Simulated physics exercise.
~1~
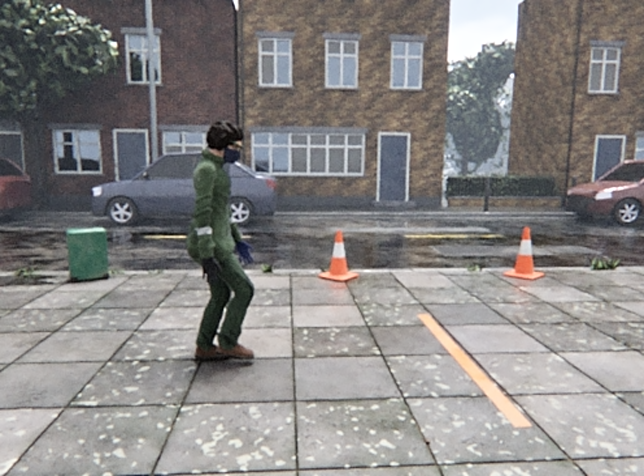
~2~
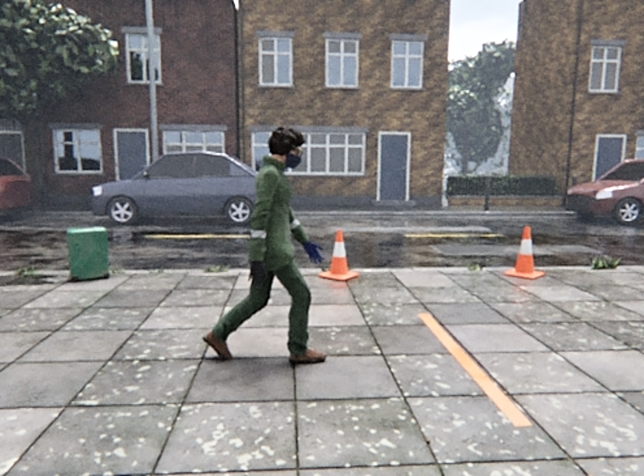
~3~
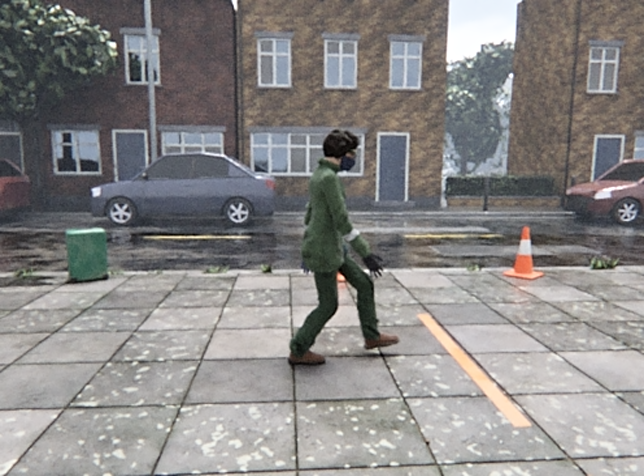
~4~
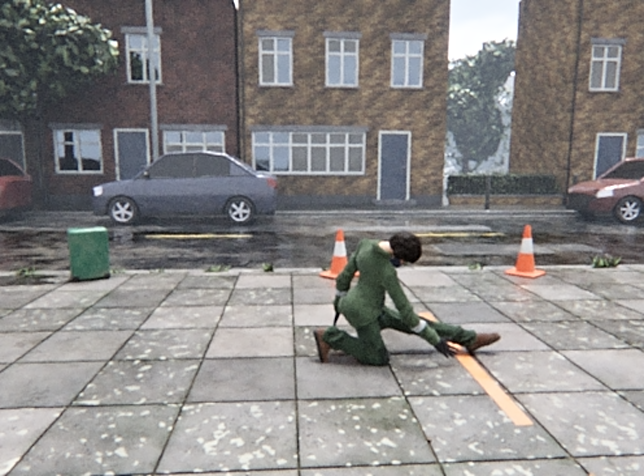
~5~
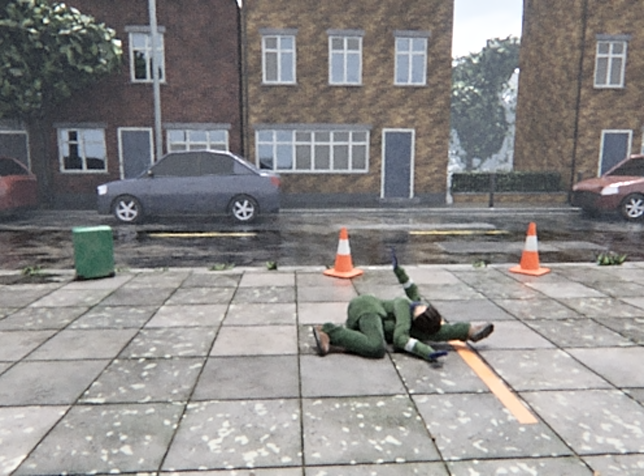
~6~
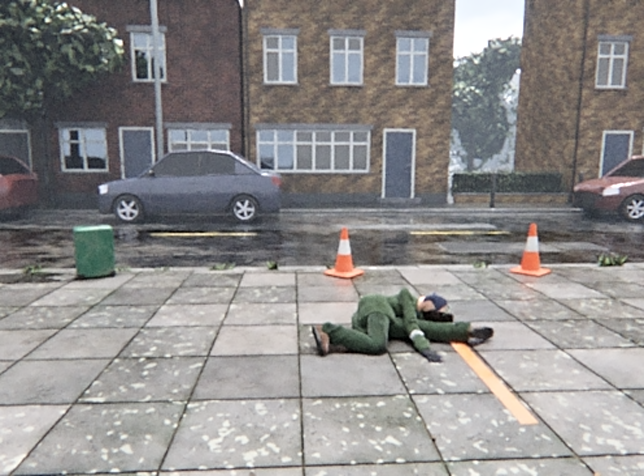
A person in green walked empty-handed to the right along a paved sidewalk toward a strip of orange tape, then dropped to the ground, rolled onto their side and ended up lying limp, their head resting just short of the tape.
